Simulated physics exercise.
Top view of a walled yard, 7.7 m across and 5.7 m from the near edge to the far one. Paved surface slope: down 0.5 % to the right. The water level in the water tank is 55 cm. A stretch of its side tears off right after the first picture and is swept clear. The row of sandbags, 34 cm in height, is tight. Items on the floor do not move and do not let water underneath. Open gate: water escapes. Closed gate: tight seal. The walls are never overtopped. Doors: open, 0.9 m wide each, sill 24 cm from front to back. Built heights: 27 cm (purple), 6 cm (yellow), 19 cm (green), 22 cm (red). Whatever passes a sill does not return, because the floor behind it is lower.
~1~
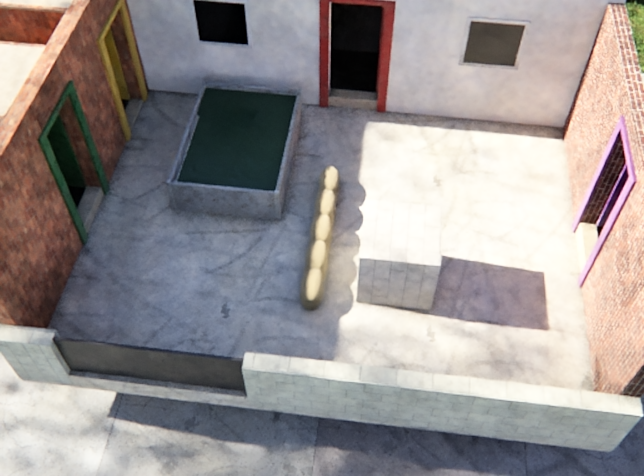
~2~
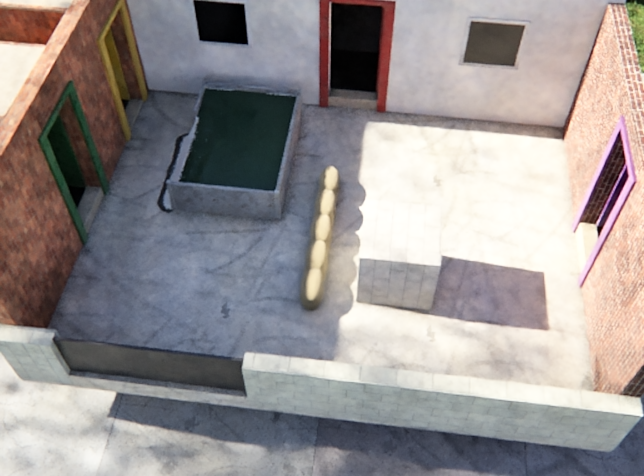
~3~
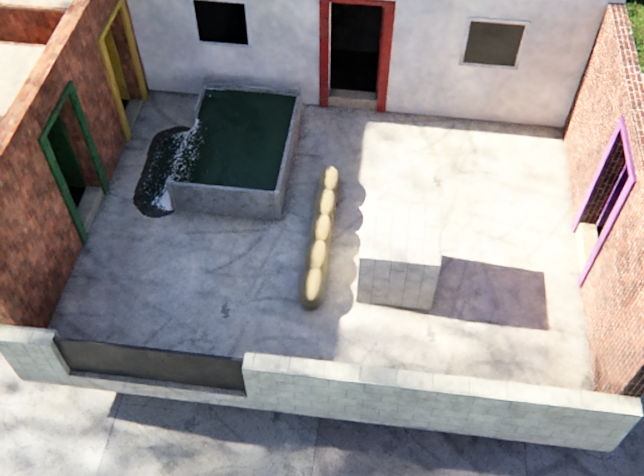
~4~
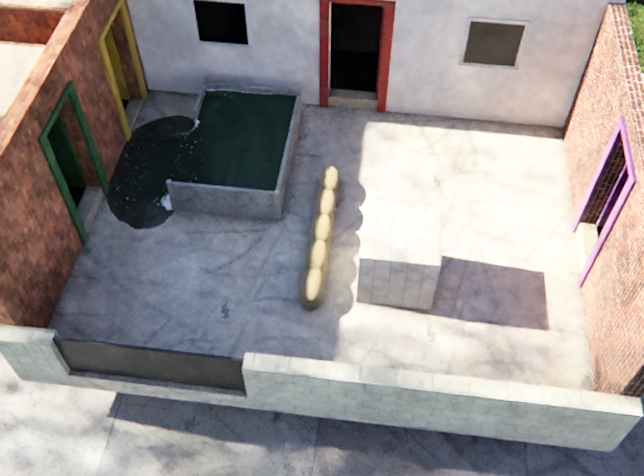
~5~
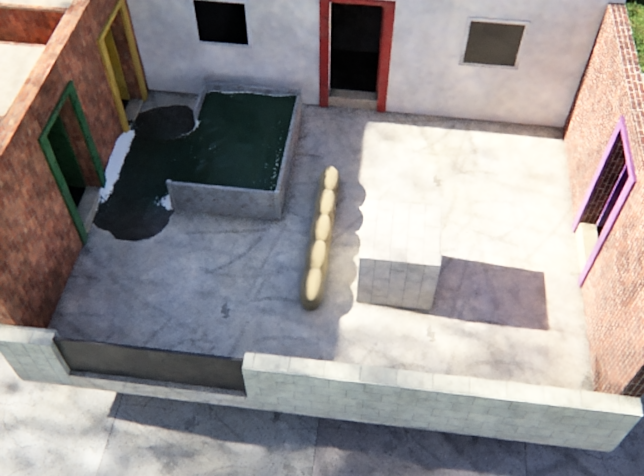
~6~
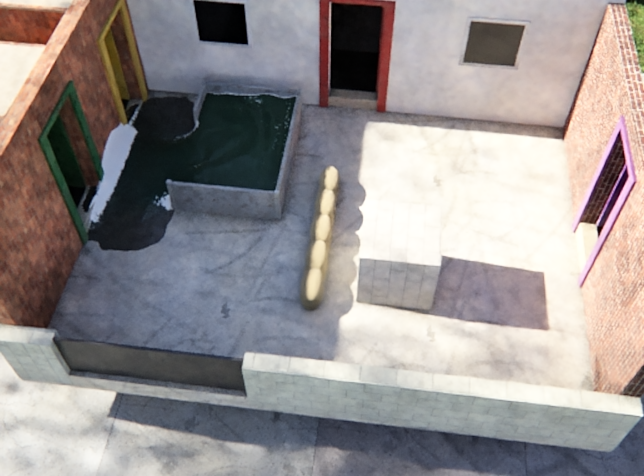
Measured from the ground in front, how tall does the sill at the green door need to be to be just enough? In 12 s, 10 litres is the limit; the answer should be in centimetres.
It needs to be about 27 cm tall.
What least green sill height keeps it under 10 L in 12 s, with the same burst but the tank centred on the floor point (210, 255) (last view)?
Then roughly 27 cm.
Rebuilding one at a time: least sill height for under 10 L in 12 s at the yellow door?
At the yellow door you'd want roughly 22 cm.
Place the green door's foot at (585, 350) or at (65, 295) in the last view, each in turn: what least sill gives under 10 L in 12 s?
First place around 9.5 cm, second around 9.0 cm.
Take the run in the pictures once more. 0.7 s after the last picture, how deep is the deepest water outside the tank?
Up to some 42 centimetres, I'd say.
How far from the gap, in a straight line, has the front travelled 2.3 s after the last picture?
Roughly 4.4 m from the gap.
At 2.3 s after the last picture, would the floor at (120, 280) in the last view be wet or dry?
At that moment it's submerged.
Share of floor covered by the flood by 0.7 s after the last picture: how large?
About 10 per cent.
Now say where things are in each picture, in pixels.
In the first picture, the water tank at (238, 138) is whole and still, 55 cm deep; the green door at (79, 173) is dry.
In the second picture, the front is at a hidden place, 0.3 m from the gap at (188, 162); 0.3 m2 of floor is wet, 55 cm left at the back.
In the third picture, the front is at (141, 188), 0.7 m from the gap at (188, 164); 1.2 m2 of floor is wet, 55 cm left at the back.
In the fourth picture, water pours out at (188, 165) and has run 1.3 m, to (123, 152); about 8 cm deep outside, 55 cm at the back.
In the fifth picture, the gap is at (189, 165), the front 1.4 m out at (126, 125); the back of the water tank holds 50 cm.
In the sixth picture, the gap is at (188, 165), the front 1.5 m out at (122, 118); the back of the water tank holds 47 cm; water is at the green door at (79, 173).
Then, 0.7 s after the last picture water covers 10 % of the floor, deepest (42 cm) near (126, 170); 29 cm at the green door, 7 litres in over its 19 cm sill.
Then, 2.3 s after the last picture water covers 30 % of the floor, deepest (27 cm) near (37, 355); 19 cm at the green door, 45 litres in over its 19 cm sill.
Then, 11.3 s after the last picture water covers 95 % of the floor, deepest (10 cm) near (558, 145); 5 cm at the green door, 46 litres in over its 19 cm sill.
At the green door as built, the water peaked near 29 cm, 0.9 s after the last picture.
With a sill of 23.5 cm, 22 litres would have come in within the 12 s; with 32 cm, 2 litres. So under 10 litres takes about 27 cm.
